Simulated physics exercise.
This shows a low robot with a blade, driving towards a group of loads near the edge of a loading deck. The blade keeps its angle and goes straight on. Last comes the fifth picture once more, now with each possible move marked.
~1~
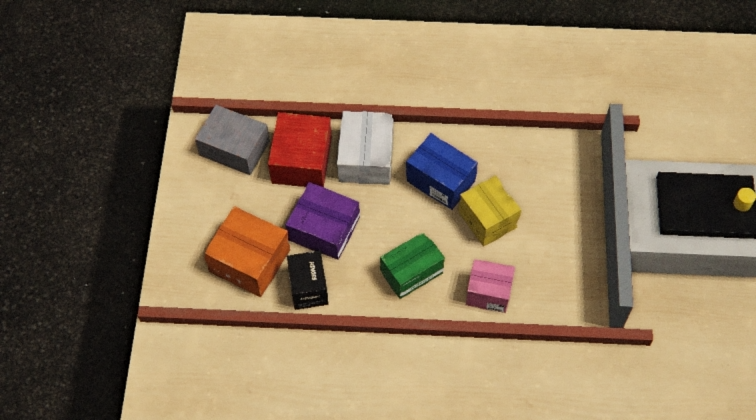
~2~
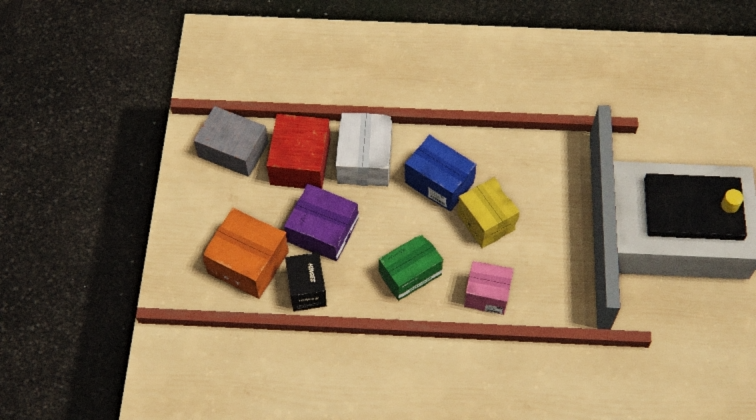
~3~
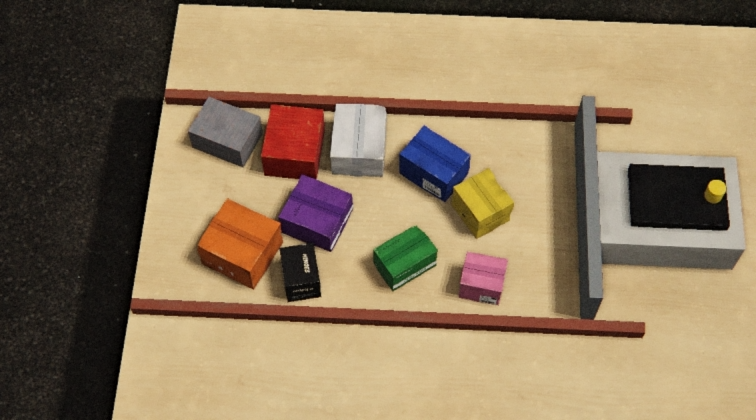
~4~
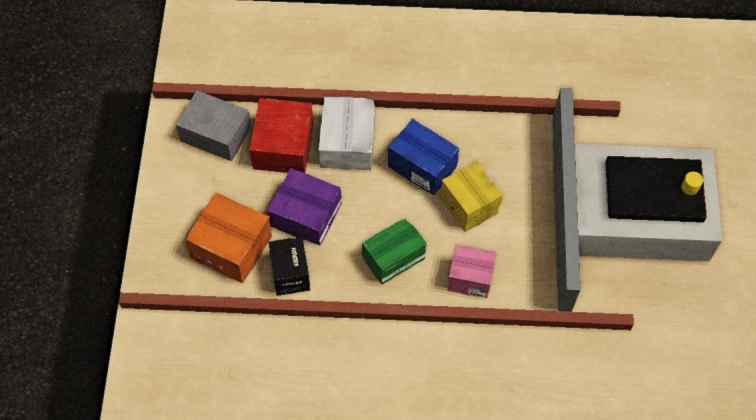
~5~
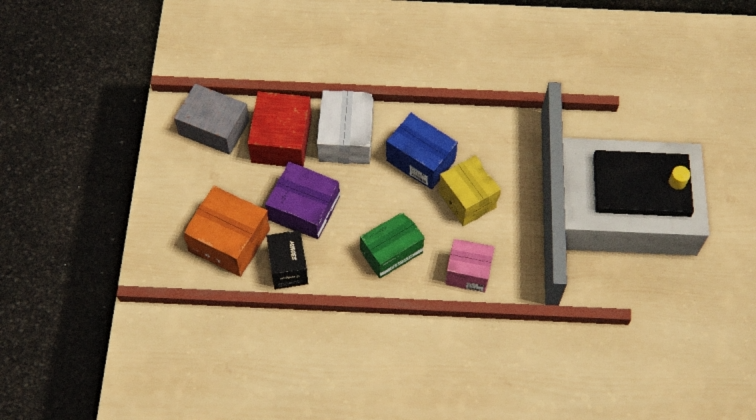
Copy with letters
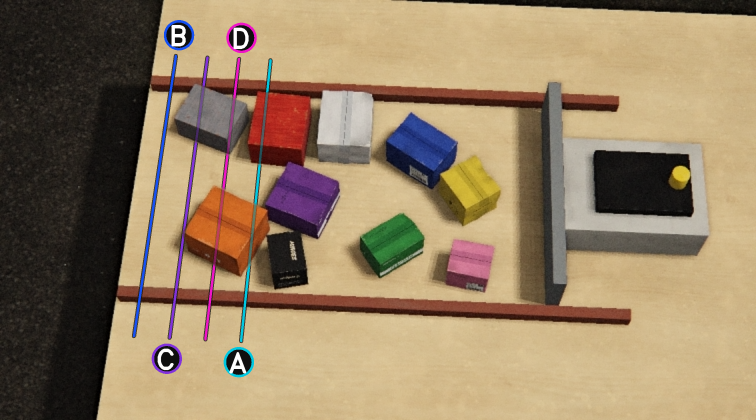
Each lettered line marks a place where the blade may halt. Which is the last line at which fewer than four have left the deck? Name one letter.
D.
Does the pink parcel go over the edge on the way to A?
No.
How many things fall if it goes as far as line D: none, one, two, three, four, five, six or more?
By then, three.
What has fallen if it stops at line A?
The grey crate.
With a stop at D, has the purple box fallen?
By then, no.
On the marked copy, A at (257, 192); B at (156, 188); C at (190, 189); D at (223, 191).
Following D. Soon after the start, robot (515, 177); pink parcel (404, 280); blue parcel (401, 133).
Later, robot (395, 171); grey crate (142, 118); red crate (196, 126).
In the end, robot (301, 167); red crate over the edge; orange box over the edge; three fallen.
As for the rest, A is within the limit but short; B drops seven; C drops six.
